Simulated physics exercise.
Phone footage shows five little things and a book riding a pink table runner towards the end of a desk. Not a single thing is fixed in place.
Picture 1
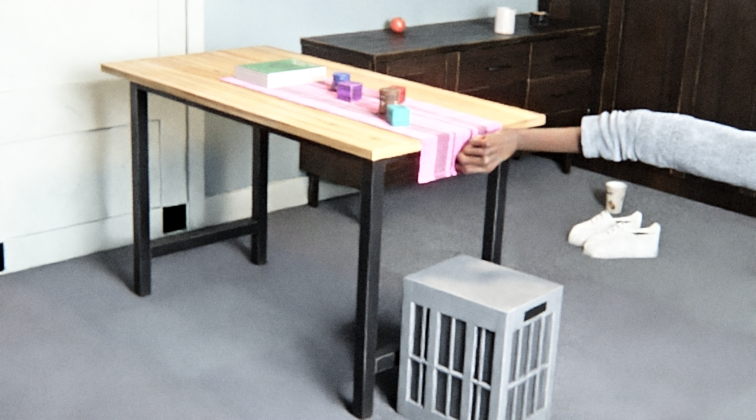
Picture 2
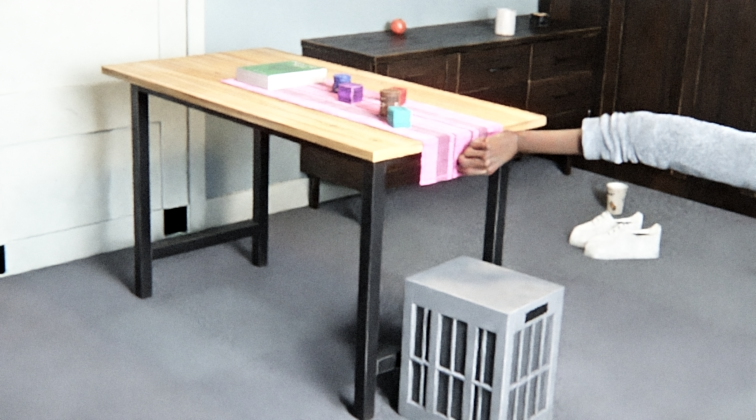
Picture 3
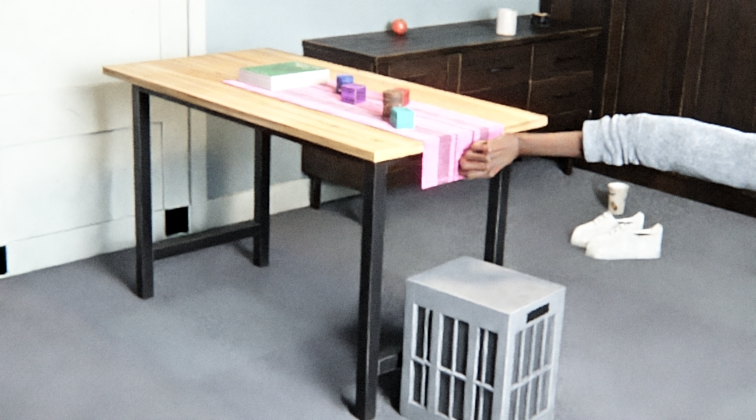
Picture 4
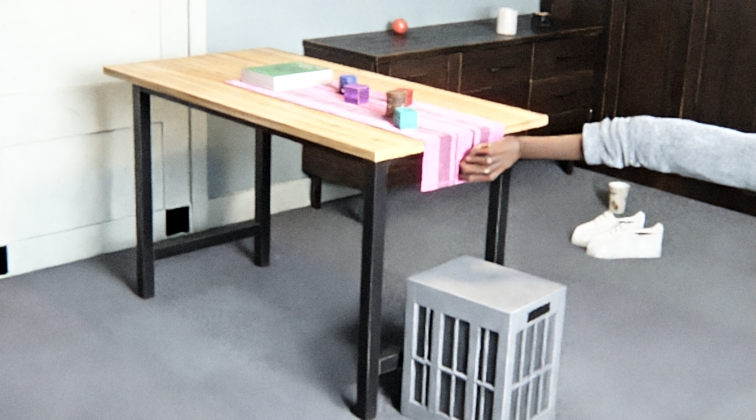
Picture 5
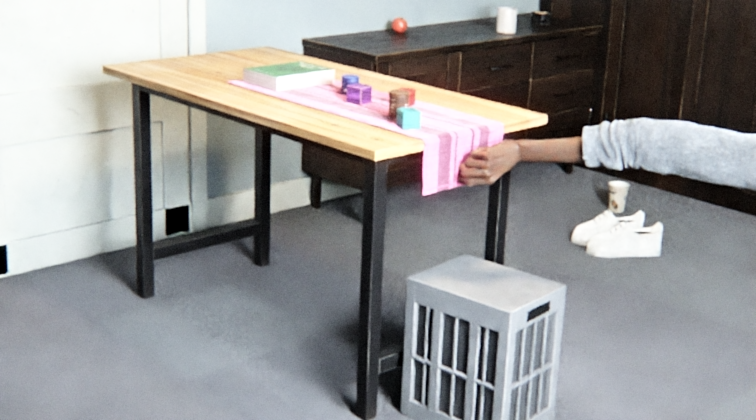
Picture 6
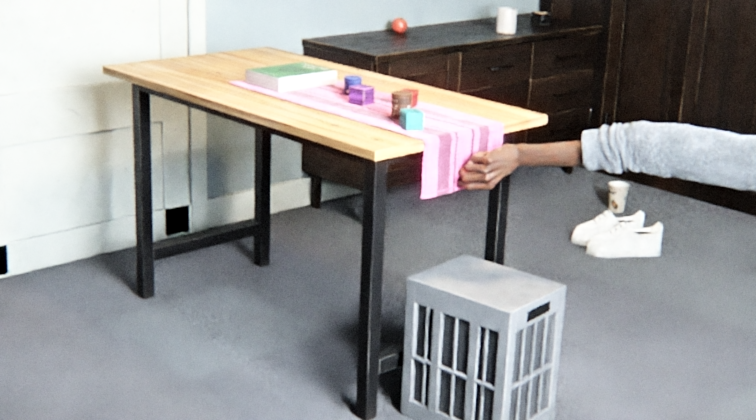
A pink table runner slid slowly toward the right end of a wooden desk as a hand pulled its hanging edge downward, carrying a book and some small colorful objects along with it.
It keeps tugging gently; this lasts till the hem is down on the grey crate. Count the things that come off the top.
Two things come off.
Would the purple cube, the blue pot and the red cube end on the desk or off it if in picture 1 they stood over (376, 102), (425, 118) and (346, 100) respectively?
Here's the result: The purple cube remains in place, the blue pot leaves the top and the red cube remains in place.
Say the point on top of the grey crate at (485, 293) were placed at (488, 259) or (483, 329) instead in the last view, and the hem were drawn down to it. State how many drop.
The numbers are 1 and 3.
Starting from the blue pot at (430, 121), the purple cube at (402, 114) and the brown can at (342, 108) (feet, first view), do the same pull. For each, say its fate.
So, the blue pot ends up down, the purple cube ends up down, the brown can makes it through.
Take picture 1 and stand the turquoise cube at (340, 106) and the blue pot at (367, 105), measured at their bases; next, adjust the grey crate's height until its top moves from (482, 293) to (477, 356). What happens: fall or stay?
The turquoise cube ends up off the top and the blue pot ends up off the top.
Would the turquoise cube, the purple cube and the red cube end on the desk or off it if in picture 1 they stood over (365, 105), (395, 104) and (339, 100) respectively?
Short version: Turquoise cube stays, purple cube stays, red cube stays.
Early on, hem near (460, 239); turquoise cube gone.
Midway, hem on the crate; turquoise cube and brown can gone.
Finally, hem on the crate; turquoise cube and brown can gone. The desk loses two.
